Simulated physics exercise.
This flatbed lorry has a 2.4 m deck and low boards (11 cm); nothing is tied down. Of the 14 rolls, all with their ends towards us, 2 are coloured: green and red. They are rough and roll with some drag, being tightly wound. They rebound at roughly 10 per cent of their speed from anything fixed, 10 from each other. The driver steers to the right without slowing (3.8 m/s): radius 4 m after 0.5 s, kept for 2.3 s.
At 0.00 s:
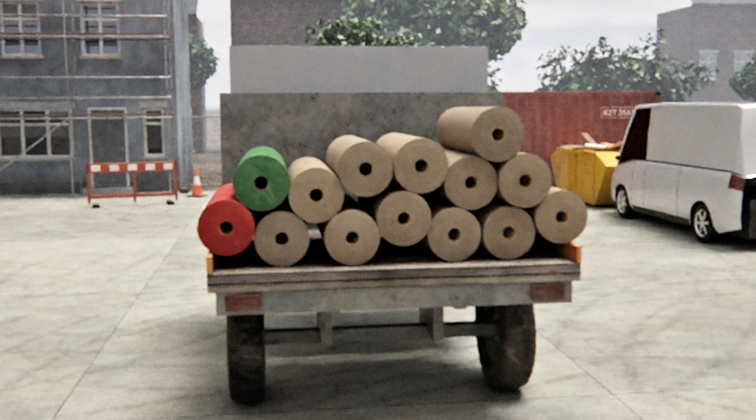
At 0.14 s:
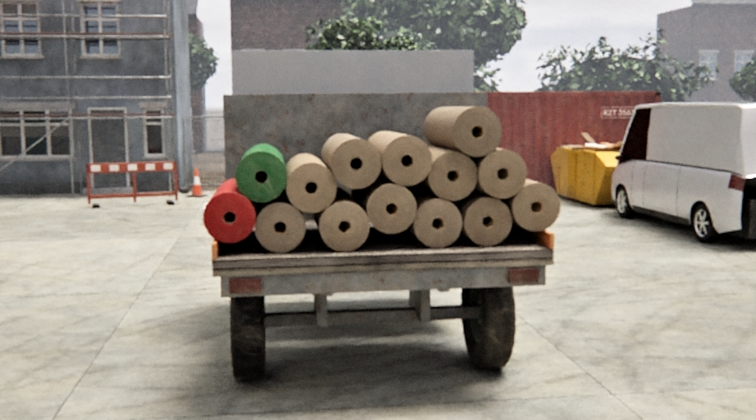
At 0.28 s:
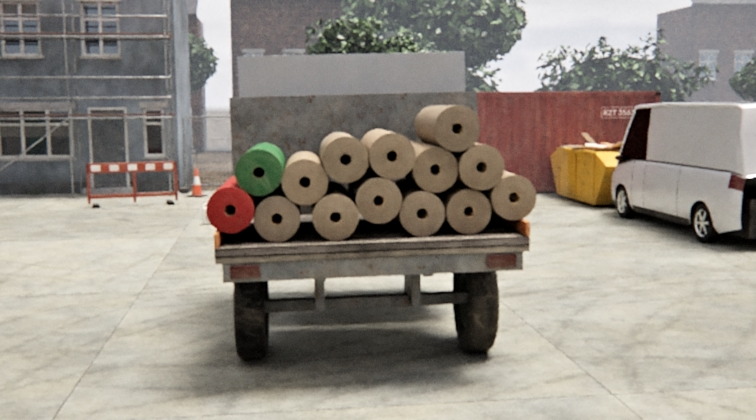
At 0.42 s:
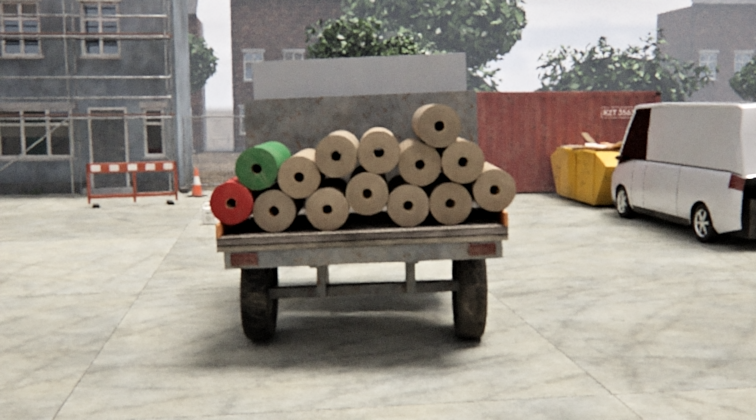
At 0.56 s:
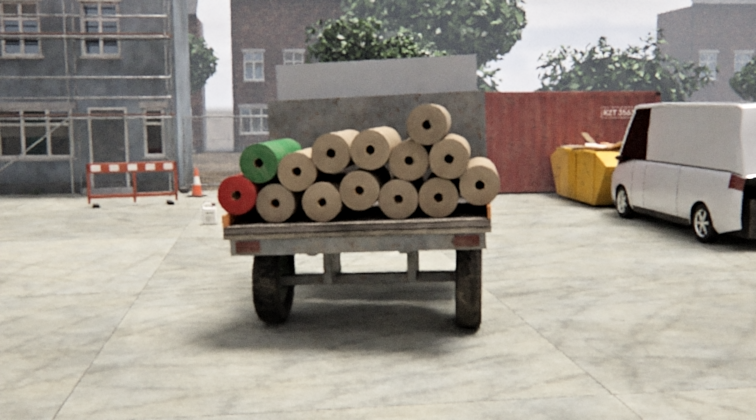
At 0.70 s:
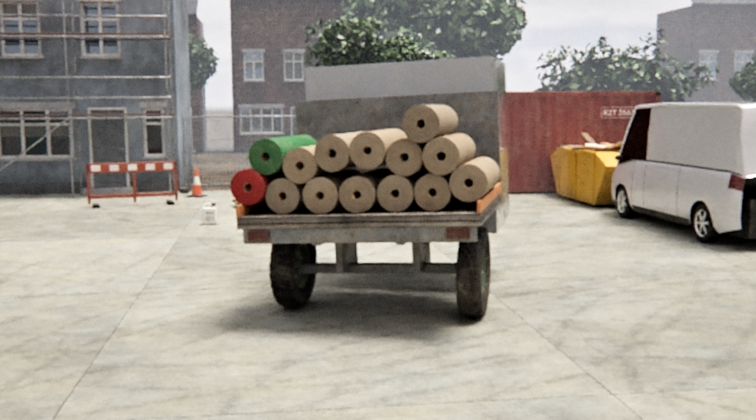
In the video, a flatbed lorry stacked with brown rolls, plus a green one above a red one at the left, drives away across a paved yard, then turns gradually to the right as its deck tilts slightly down to the left.
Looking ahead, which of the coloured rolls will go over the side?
The green roll ends on the ground, the red falls off.
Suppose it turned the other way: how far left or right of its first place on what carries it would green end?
About 25 cm to the right.
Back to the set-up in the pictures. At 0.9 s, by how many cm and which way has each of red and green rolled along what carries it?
Red 10 left, green 15 left.
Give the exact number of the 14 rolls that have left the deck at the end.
In all, 6.
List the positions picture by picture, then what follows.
The first picture shows green (261, 183), red (226, 228); 6 of the 14 make up the bottom layer.
The second picture shows green (261, 177), red (230, 218); the deck is level.
The third picture shows green (259, 173), red (230, 210); the deck slopes 1° down to the left.
The fourth picture shows green (256, 169), red (231, 203); the deck slopes 2° down to the left.
The fifth picture shows green (258, 163), red (237, 195); the deck slopes 2° down to the left.
The sixth picture shows green (265, 157), red (248, 187); the deck slopes 2° down to the left.
Then, 0.9 s in, green is up on others, 20 cm from the left edge, rolling left; red is on the deck, 5 cm from the left edge, rolling left; 0 of 14 are off.
Then, 1.1 s in, green is up on others, 5 cm from the left edge, rolling left; red is over the left board and falling; 1 of 14 is off.
Then, 1.3 s in, green is over the left board and falling; red is over the left board and falling; 2 of 14 are off.
In the end (3.7 s), green is over the left board and gone; red is over the left board and gone; 6 of 14 are off.
